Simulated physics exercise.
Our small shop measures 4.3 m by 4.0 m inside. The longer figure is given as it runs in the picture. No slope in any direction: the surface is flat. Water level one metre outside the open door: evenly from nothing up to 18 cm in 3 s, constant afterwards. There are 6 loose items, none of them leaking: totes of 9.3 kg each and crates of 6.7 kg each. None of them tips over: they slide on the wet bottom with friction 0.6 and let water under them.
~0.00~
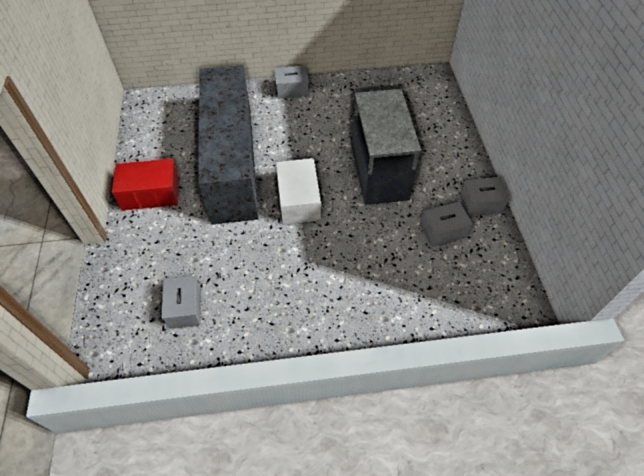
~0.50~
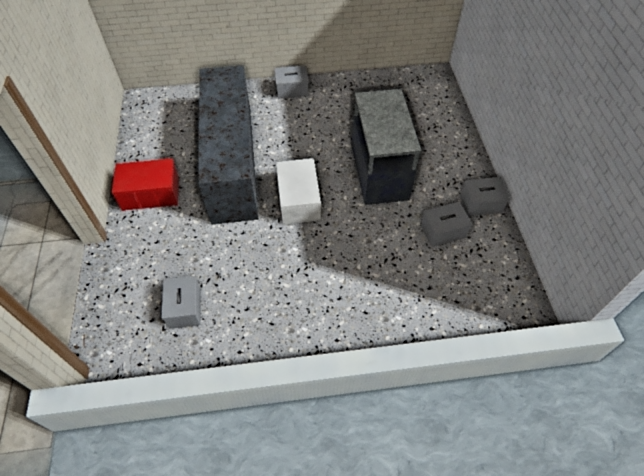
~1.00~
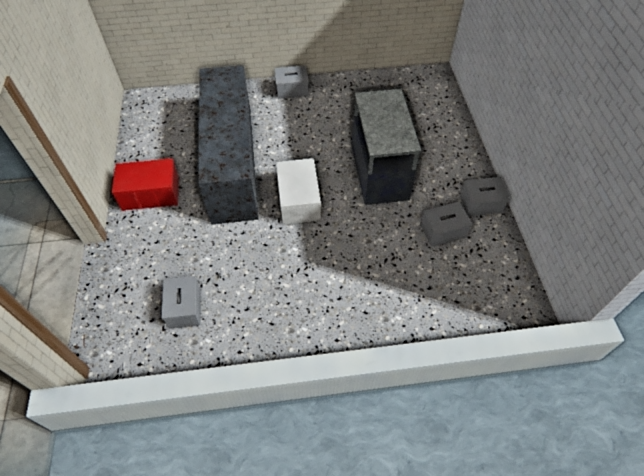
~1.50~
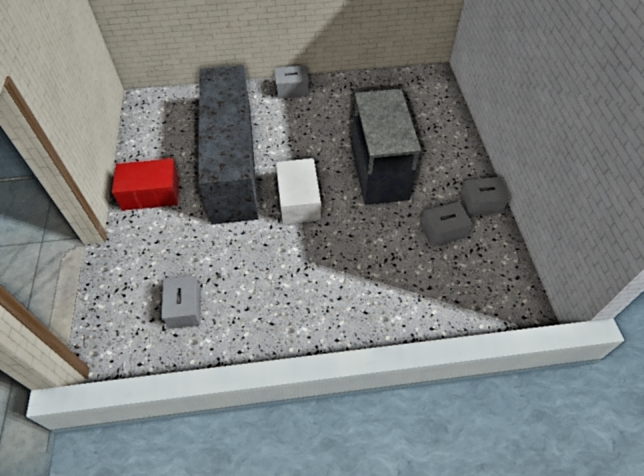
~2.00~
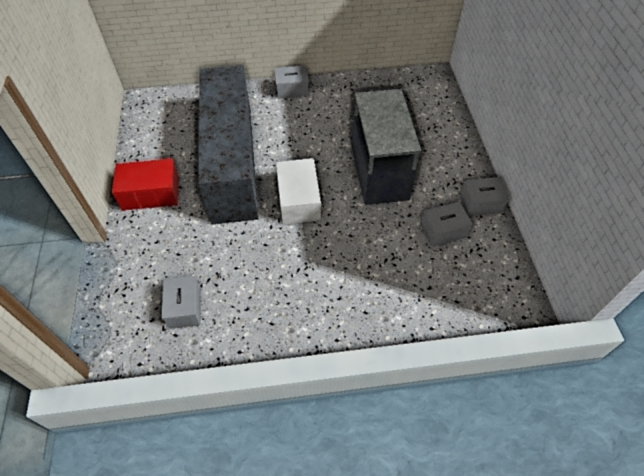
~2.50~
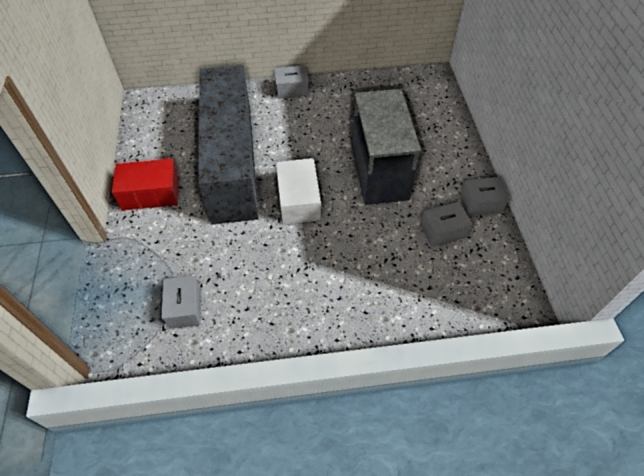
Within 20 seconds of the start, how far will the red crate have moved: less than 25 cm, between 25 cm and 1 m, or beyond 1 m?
Shifts a bit.
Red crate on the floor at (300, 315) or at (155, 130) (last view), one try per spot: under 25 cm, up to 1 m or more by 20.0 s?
At the first spot it winds up well off, and at the second it winds up well off.
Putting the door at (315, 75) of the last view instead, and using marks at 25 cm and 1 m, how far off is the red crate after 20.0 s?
I'd expect the red crate to get swept far off.
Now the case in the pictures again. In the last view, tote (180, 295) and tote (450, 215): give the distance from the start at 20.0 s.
First 150 cm, then 300 cm.
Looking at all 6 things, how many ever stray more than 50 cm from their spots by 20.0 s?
By my count, 6.
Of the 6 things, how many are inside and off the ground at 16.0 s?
Count: 6.
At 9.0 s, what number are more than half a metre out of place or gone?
By that time the total stands at 3.
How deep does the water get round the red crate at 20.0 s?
Somewhere close to 15 cm.
After 4.0 s the red crate is near (143, 175), 0.0 m from its start, aground; 0 afloat.
After 9.0 s the red crate is near (142, 174), 0.0 m from its start, aground; 2 afloat.
After 16.0 s the red crate is near (172, 166), 0.3 m from its start, afloat; 6 afloat.
After 20.0 s the red crate is near (169, 204), 0.6 m from its start, afloat; 6 afloat.
